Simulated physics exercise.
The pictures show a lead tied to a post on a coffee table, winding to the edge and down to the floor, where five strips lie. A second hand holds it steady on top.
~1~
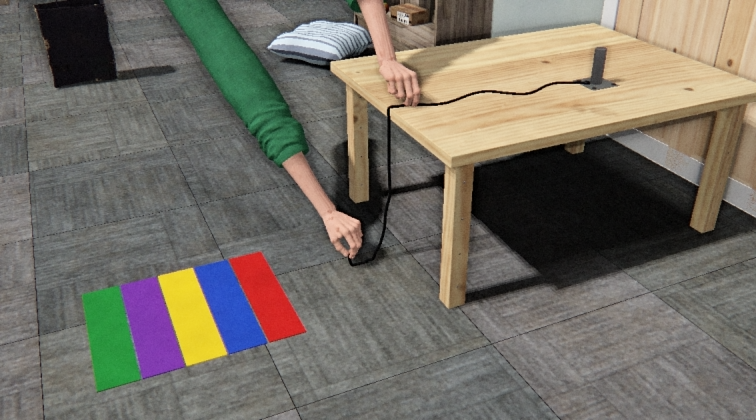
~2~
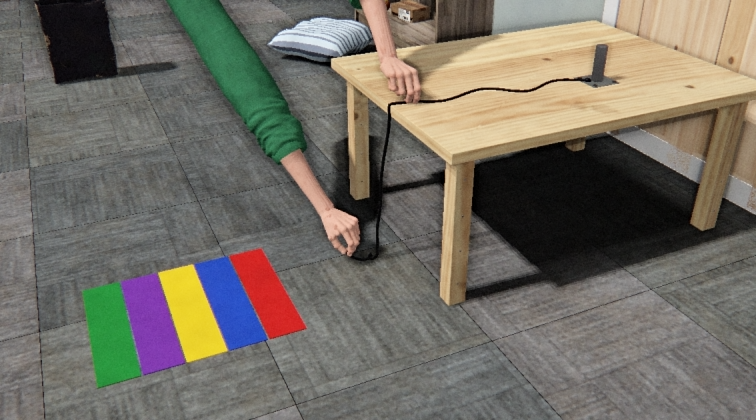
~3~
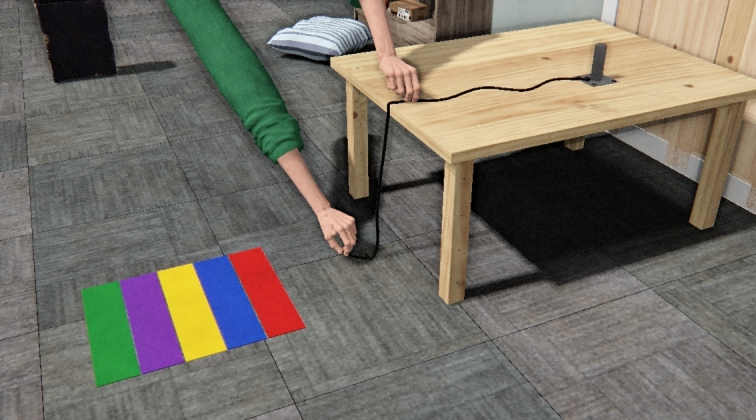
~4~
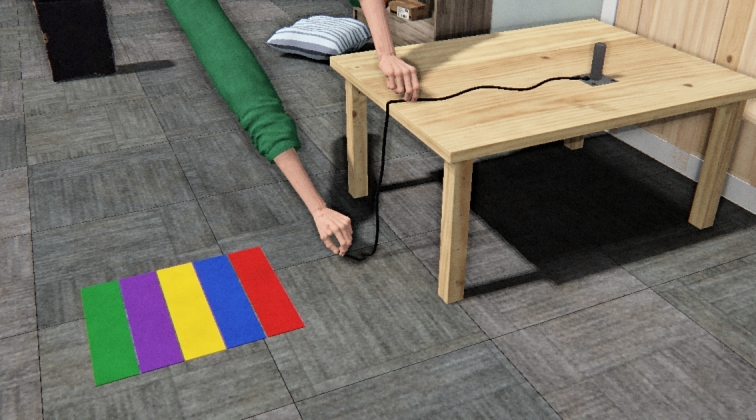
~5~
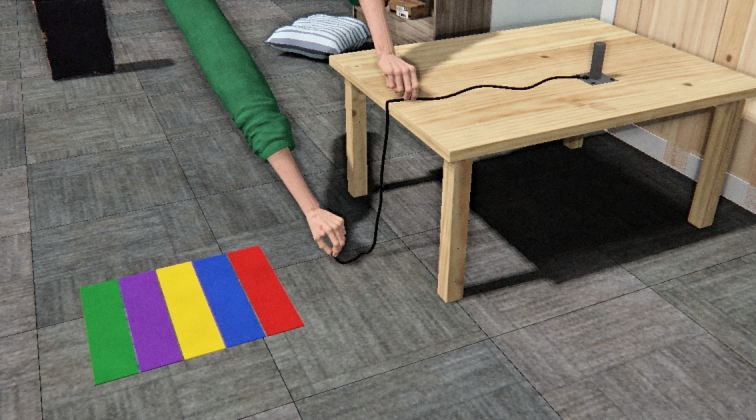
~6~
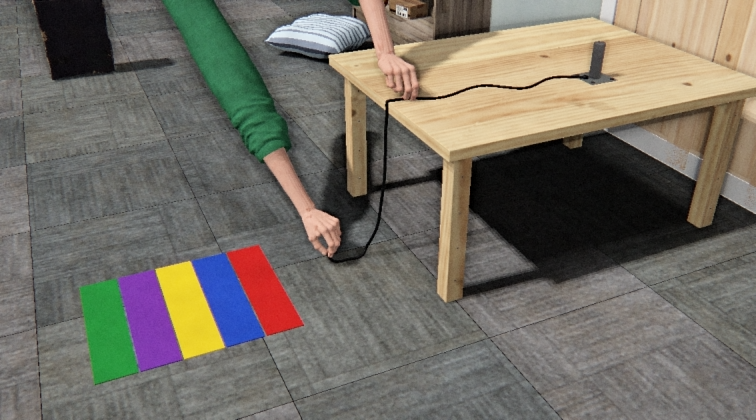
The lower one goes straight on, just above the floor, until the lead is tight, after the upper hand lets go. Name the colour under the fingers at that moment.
Blue.
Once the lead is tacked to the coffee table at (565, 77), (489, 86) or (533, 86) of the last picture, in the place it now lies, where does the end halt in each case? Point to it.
Result per try (px, approx.): (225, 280); (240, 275); (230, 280).
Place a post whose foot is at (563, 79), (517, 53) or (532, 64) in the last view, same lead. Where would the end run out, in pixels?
Try by try, about (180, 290), (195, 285) and (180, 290).
Soon after, end near (288, 263); short of the strips.
After that, end near (247, 274); over red.
At the stop, end near (221, 280); over blue. It gets as far as the blue strip.
